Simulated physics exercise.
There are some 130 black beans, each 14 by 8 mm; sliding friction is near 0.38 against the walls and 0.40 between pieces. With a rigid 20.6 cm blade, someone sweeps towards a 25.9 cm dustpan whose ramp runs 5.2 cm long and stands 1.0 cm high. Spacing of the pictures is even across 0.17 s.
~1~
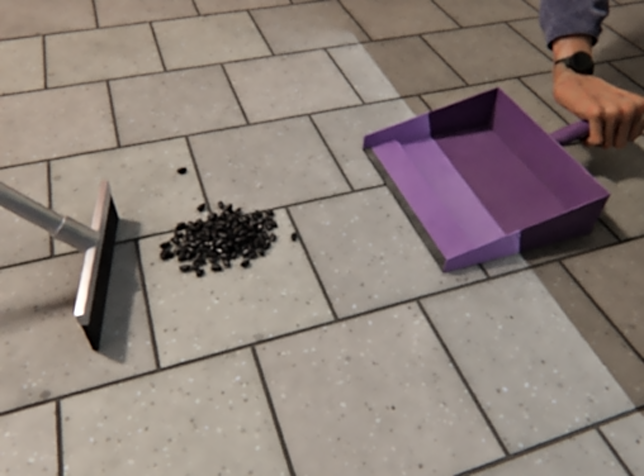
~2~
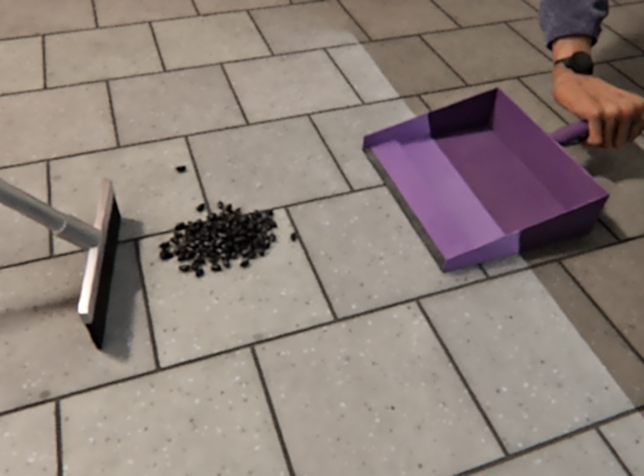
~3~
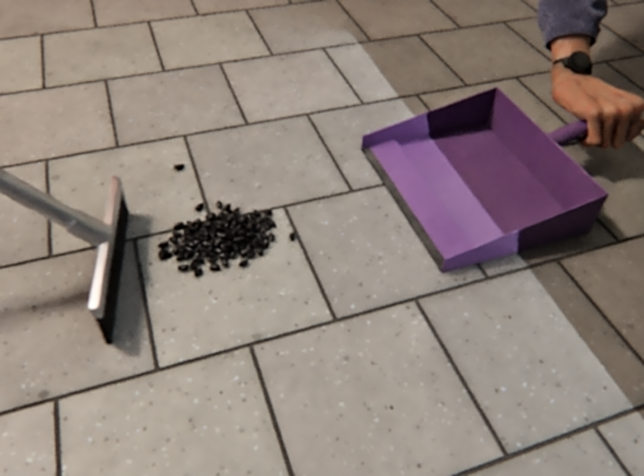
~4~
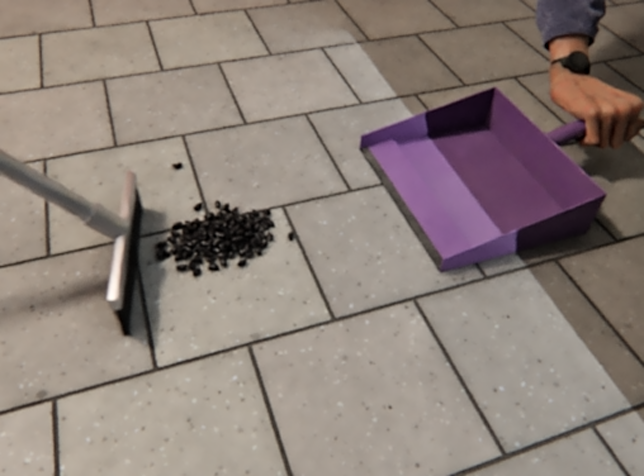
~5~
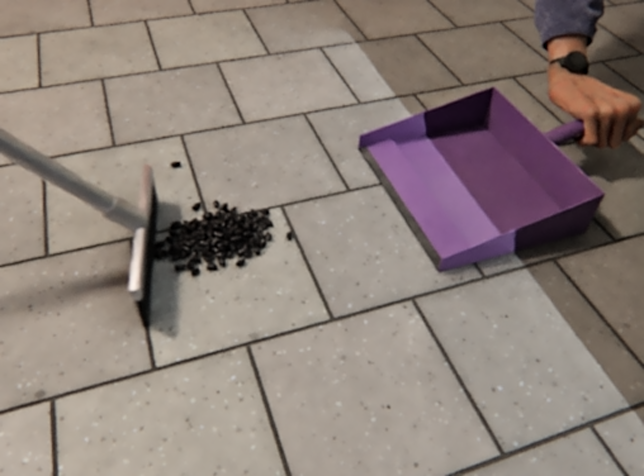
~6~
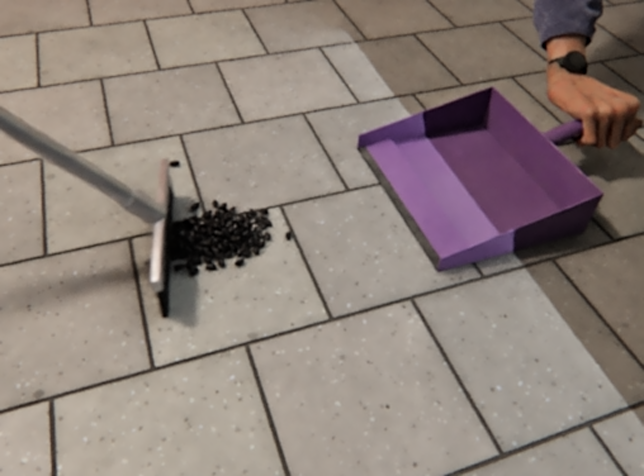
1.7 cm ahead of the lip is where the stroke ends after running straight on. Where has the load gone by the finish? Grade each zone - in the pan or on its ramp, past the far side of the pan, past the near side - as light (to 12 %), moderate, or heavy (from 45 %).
Pan - moderate, far side - light, near side - light.
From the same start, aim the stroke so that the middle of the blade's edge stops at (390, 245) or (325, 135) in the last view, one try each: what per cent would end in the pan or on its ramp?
Roughly 30 % and 0 %.
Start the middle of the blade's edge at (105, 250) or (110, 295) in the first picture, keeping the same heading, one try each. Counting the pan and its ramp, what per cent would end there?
About 15 and 30 per cent.
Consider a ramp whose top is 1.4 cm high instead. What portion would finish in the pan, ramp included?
That would give something like 20 per cent.
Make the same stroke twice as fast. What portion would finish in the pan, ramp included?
It would be around 60 per cent.
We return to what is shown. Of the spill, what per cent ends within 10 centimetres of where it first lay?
0 %.
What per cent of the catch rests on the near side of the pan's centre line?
Around 20 in a hundred.
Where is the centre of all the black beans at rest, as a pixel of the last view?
Est. centre at rest: (381, 195) px.
Then, 0.20 s after the last picture, middle of the blade 17 cm from the lip; 0 % over the lip, far side 0 %, near side 0 %.
Then, 0.33 s after the last picture, middle of the blade 8 cm from the lip; 0 % over the lip, far side 0 %, near side 0 %.
Then, 0.59 s after the last picture, middle of the blade 4 cm from the lip; 20 % over the lip, far side 5 %, near side 5 %.
In the end, pan 20 %, far side 5 %, near side 5 %, in front of the lip or behind the blade 70 %.
